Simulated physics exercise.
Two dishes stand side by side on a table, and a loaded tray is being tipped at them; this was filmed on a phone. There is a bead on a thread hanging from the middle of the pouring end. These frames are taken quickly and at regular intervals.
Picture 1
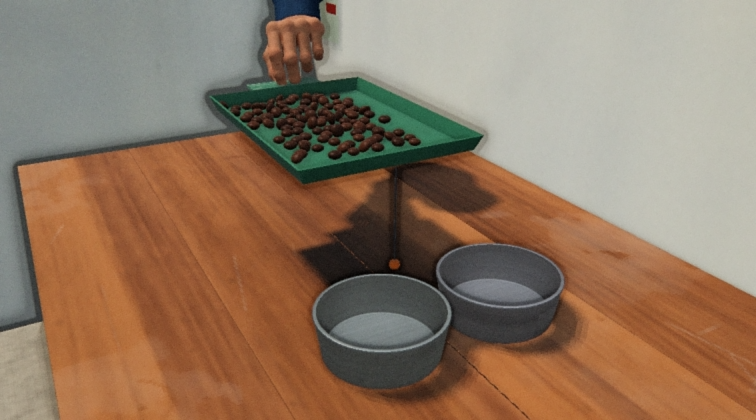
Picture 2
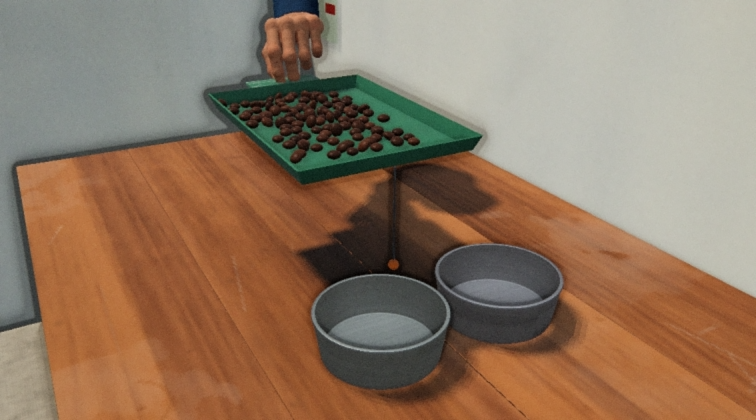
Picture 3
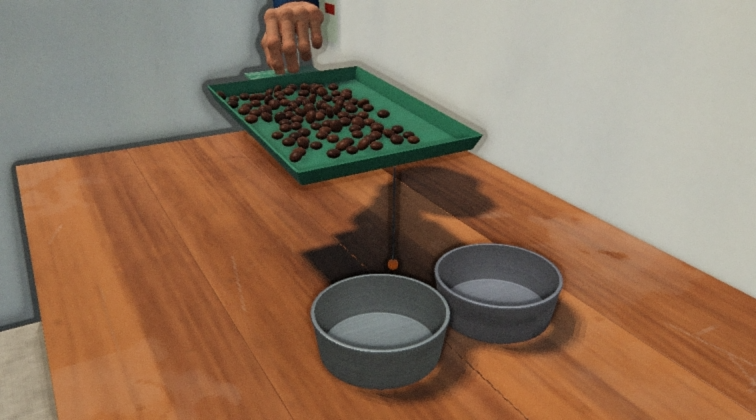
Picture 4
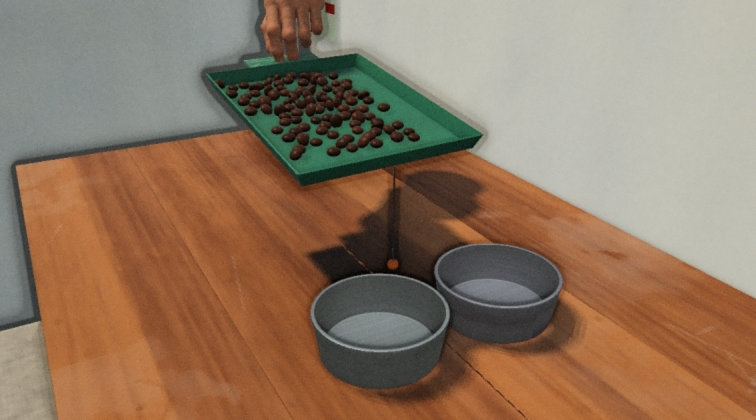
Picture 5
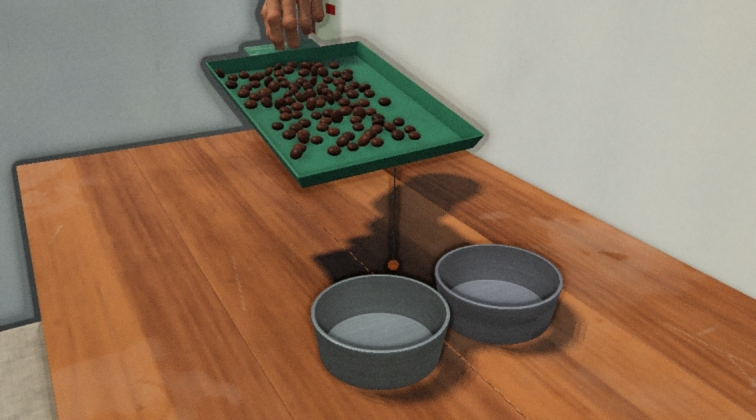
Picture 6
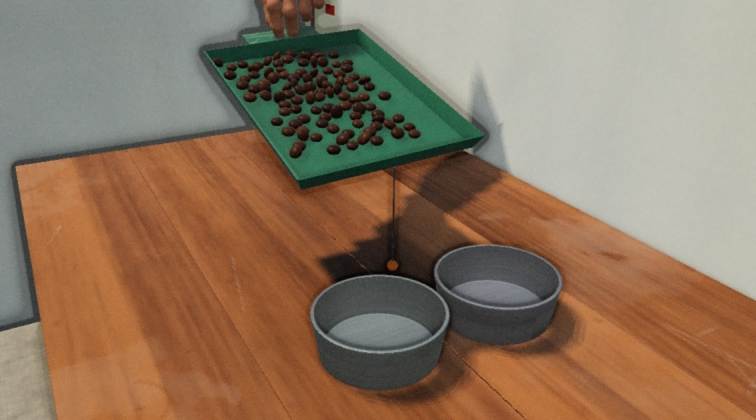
A green tray of dark brown chocolate drops, held at its back edge by a hand, hangs over a wooden table against pale walls, seen from slightly above. Two grey round dishes stand side by side below its front edge, near an orange bead on a thread. The hand slowly raises the back edge, the front dips slightly at its left corner, and the camera stays still.
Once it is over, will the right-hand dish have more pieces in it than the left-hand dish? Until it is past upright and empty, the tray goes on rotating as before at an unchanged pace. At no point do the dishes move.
No, the left one.
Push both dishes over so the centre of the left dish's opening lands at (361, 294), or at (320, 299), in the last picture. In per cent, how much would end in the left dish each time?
First position: Some 70 %; second position: Some 60 %.
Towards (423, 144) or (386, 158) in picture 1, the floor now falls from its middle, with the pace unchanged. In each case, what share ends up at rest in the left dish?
0 % and 70 %.
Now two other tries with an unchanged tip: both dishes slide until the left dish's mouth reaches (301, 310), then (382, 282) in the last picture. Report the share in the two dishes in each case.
First placement near 70 percent, second near 40 percent.
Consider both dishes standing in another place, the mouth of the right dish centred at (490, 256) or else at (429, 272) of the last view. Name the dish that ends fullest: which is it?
With the dishes at the first place it's the left-side dish, and at the second it's the left-side dish.
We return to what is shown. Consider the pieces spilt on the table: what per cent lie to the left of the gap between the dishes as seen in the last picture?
It comes to about 90 percent.
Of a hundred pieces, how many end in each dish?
70 percent ends in the left dish, 0 percent in the right.
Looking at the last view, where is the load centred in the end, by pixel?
Around (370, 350).
Soon after the last picture, tray tipped steeply; nearly all on the tray; a small part in the air.
A little later, tray tipped right over; a small part on the tray; about half in the left dish; a stray few in the right dish; about a quarter outside both; a small part in the air.
Later still, tray tipped past a quarter turn; most in the left dish; a stray few in the right dish; about a quarter outside both.
At rest, tray tipped past a quarter turn; most in the left dish; a stray few in the right dish; about a quarter outside both.
